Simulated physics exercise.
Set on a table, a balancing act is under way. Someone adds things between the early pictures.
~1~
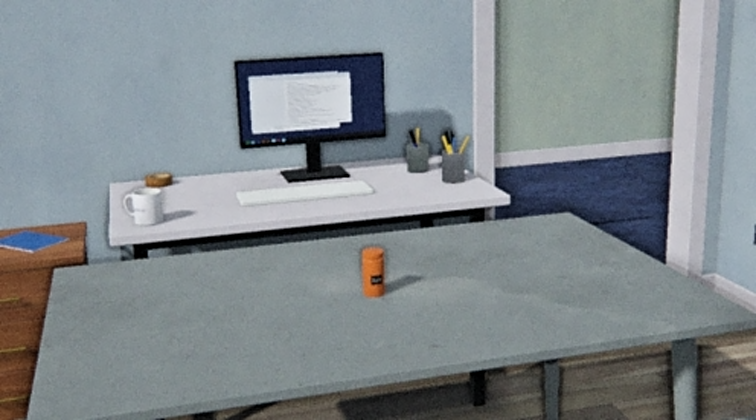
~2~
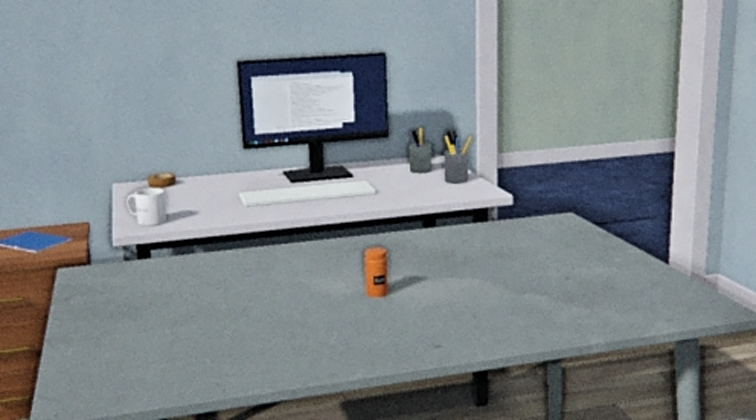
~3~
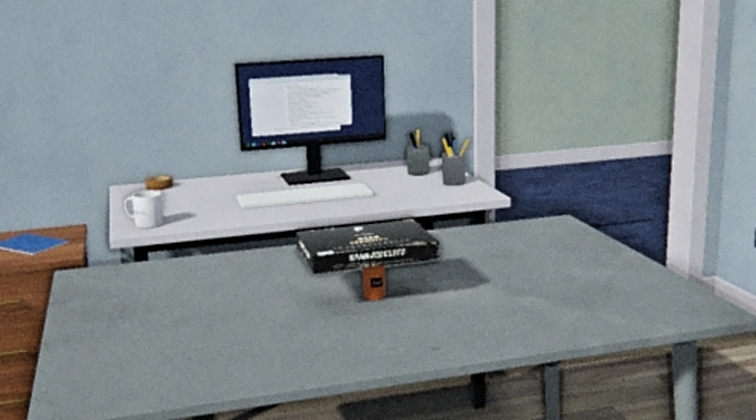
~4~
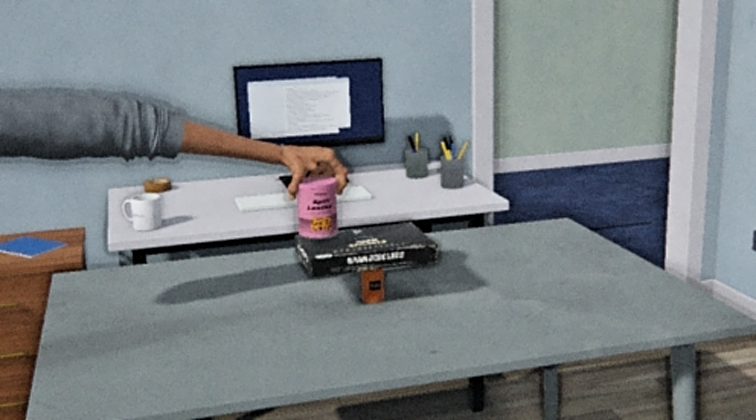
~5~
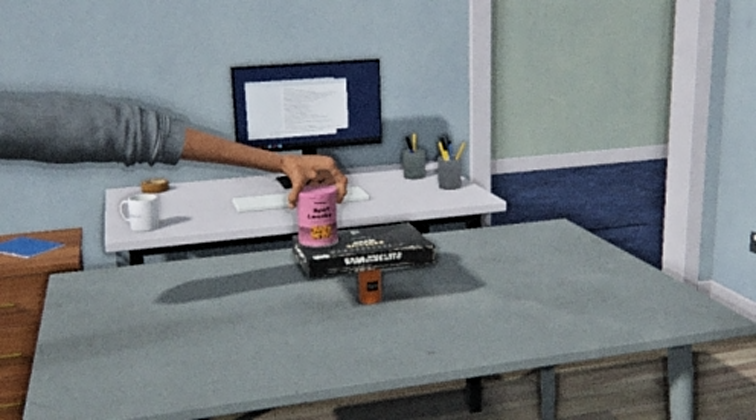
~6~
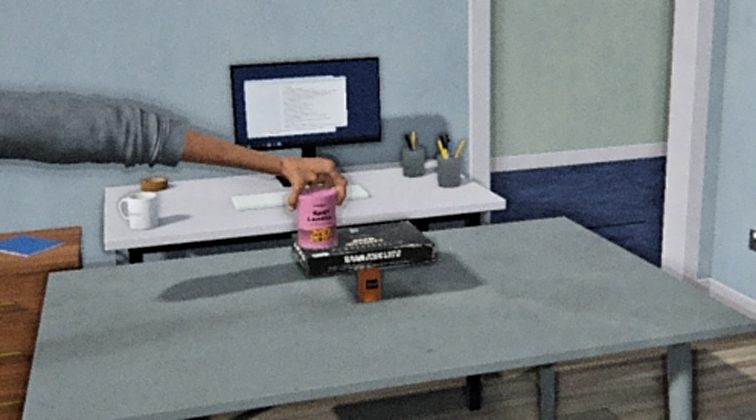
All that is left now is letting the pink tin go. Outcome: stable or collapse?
Collapse.
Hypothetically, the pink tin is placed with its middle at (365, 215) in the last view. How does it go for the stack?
Result: The stack stays stable.
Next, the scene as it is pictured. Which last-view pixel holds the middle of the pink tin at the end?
It ends near (232, 303).
Then, 0.30 s on from there, pink tin now fallen; black packet turned 43° from how it was put.
Then, 0.40 s on from there, black packet turned 56° from how it was put.
Then, 0.60 s on from there, black packet now fallen; orange shaker turned 35° from how it was put.
Then, 0.70 s on from there, orange shaker on its side.
In the end, fallen, black packet and pink tin; toppled in the stack, orange shaker. At the end, from the last picture's camera, pink tin near (232, 303). The stack loses its balance.
